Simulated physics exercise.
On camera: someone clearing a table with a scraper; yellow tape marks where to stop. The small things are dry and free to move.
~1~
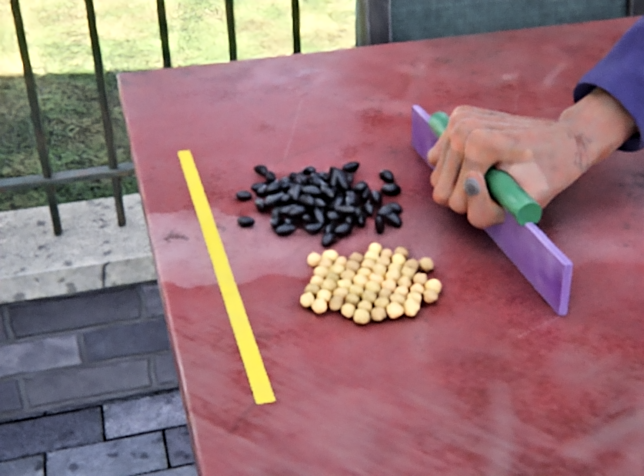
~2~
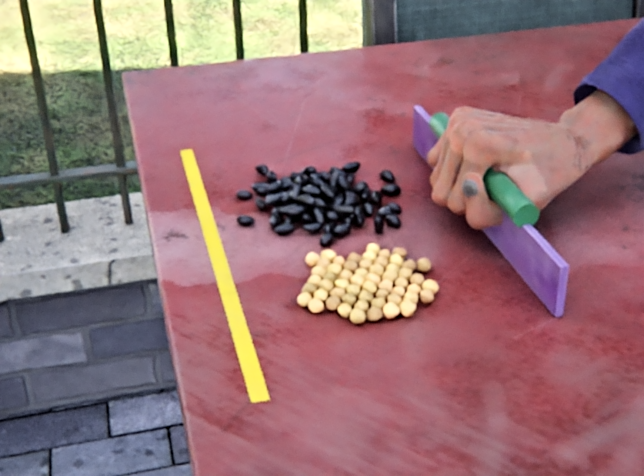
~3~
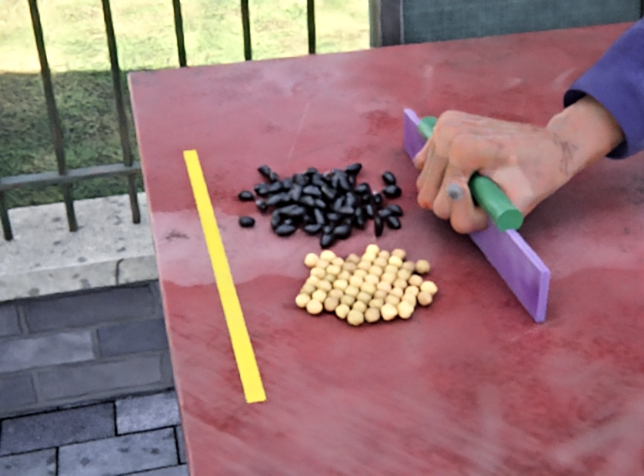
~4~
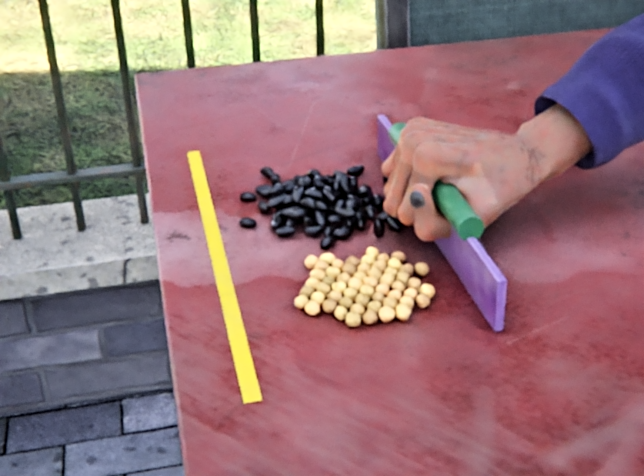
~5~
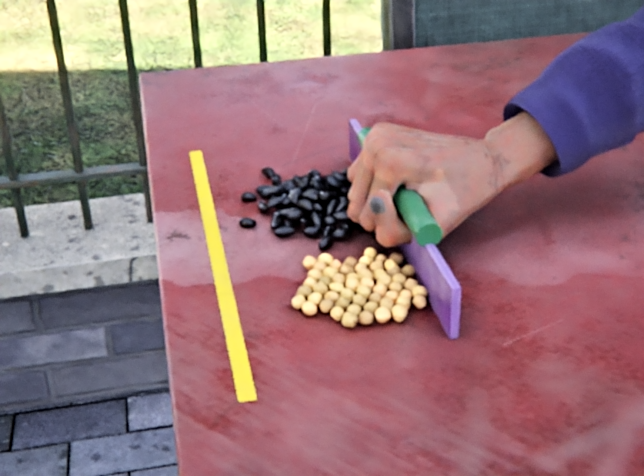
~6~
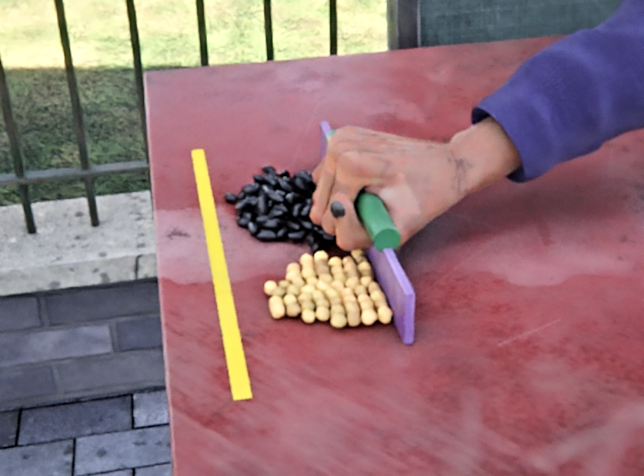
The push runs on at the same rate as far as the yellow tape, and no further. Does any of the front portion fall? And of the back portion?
In the end the front portion partly drops off, and the back portion partly drops off.
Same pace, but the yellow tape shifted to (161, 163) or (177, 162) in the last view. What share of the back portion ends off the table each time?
The first gives 100 %, the second 80 %.
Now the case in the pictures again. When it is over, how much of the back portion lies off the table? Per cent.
Some 50 per cent.
Then, 0.42 s after the last picture, scraper still moving, near (277, 201); front portion all on the table, its front near (186, 299); back portion all on the table, its front near (166, 218).
Then, 0.85 s after the last picture, scraper stopped at the yellow tape; front portion about a third over the edge; back portion about a third over the edge.
Then, 1.13 s after the last picture, scraper stopped at the yellow tape; front portion about half over the edge; back portion about half over the edge.
At rest, scraper stopped at the yellow tape; front portion about half over the edge; back portion about half over the edge.
